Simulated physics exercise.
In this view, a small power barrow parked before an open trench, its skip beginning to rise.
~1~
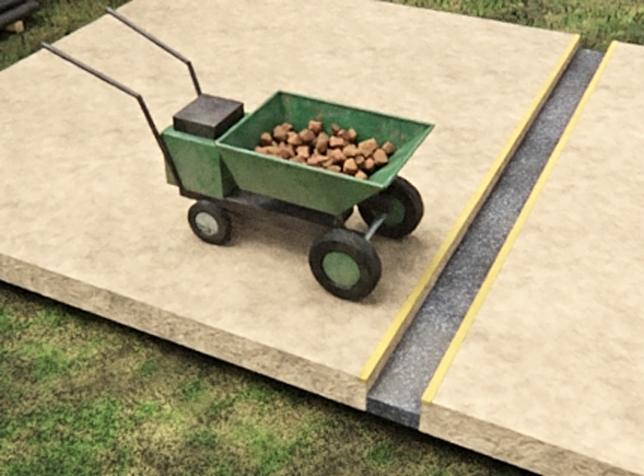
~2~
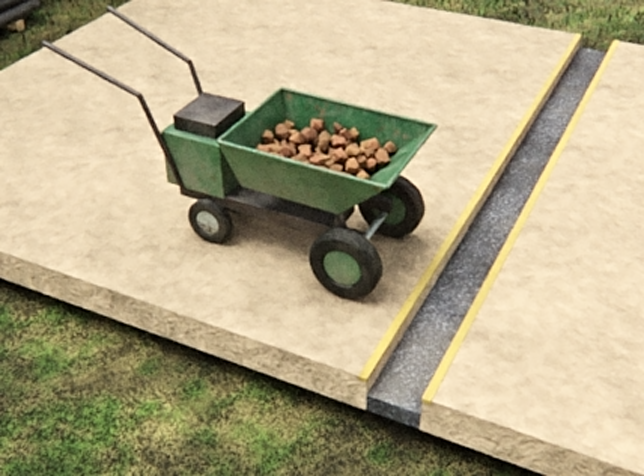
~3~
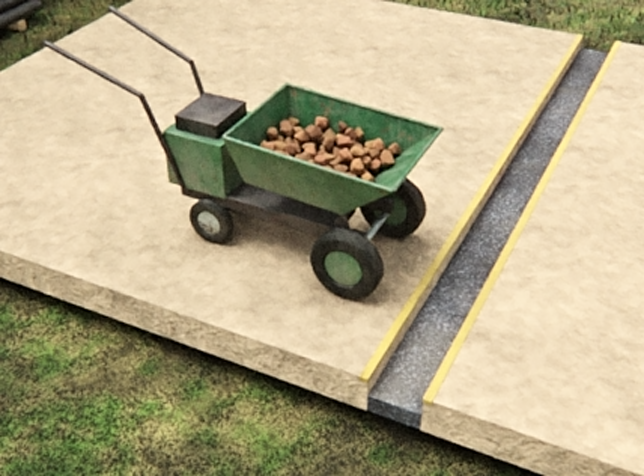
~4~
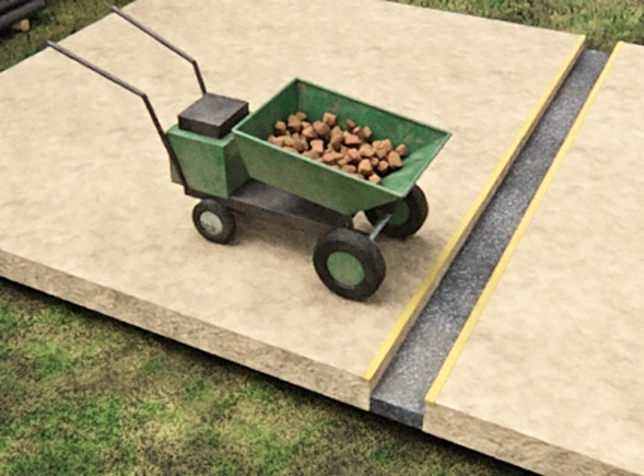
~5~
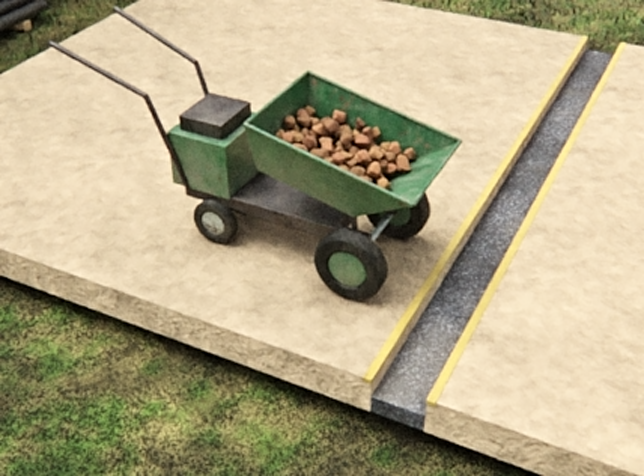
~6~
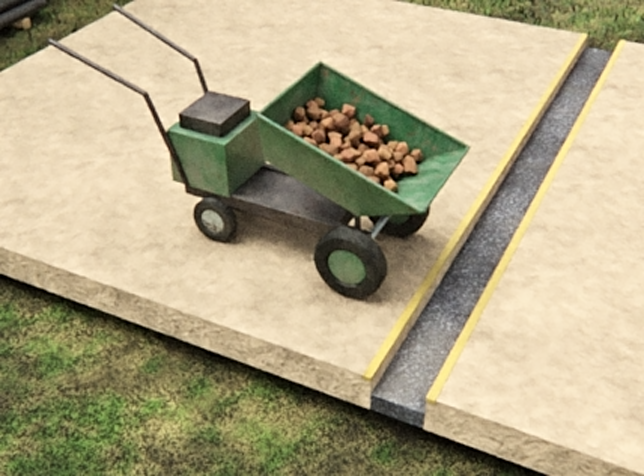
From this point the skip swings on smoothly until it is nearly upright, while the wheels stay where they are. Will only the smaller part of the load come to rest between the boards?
Short of half.
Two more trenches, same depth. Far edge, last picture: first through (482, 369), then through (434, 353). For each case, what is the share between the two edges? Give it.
First case 70 %, second case 0 %.
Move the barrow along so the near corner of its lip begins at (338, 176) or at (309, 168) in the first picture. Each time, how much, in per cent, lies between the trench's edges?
Approximately 90 per cent and 70 per cent, in that order.
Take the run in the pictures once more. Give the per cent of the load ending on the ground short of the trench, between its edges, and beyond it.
Short 0, between 15, beyond 75.
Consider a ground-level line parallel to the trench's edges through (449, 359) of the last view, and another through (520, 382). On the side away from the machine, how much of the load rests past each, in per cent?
Some 70 and some 20 per cent, respectively.
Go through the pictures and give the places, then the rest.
In the first frame, lip of the skip at (384, 188), level; top of the load at (321, 146), clay clods; first edge of the trench at (386, 340); far edge at (447, 360), the trench under half as wide as the skip, and shallow for its width.
In the second frame, lip of the skip at (386, 188), level; top of the load at (323, 144).
In the third frame, lip of the skip at (392, 191), tipped barely; top of the load at (328, 143).
In the fourth frame, lip of the skip at (402, 197), tipped a little; top of the load at (310, 134).
In the fifth frame, lip of the skip at (413, 205), tipped a little; top of the load at (319, 131).
In the sixth frame, lip of the skip at (422, 212), tipped clearly; top of the load at (314, 127); first edge of the trench at (391, 339); far edge at (452, 359).
Soon after the last picture, skip tipped steeply; all in the skip.
A little later, skip tipped steeply; most in the skip; a stray few in or heaped over the trench; a small part beyond it; a stray few falling.
Later still, skip tipped right over; about a quarter in the skip; a small part in or heaped over the trench; about two thirds beyond it.
At rest, skip tipped right over; a small part in the skip; a small part in or heaped over the trench; most beyond it.
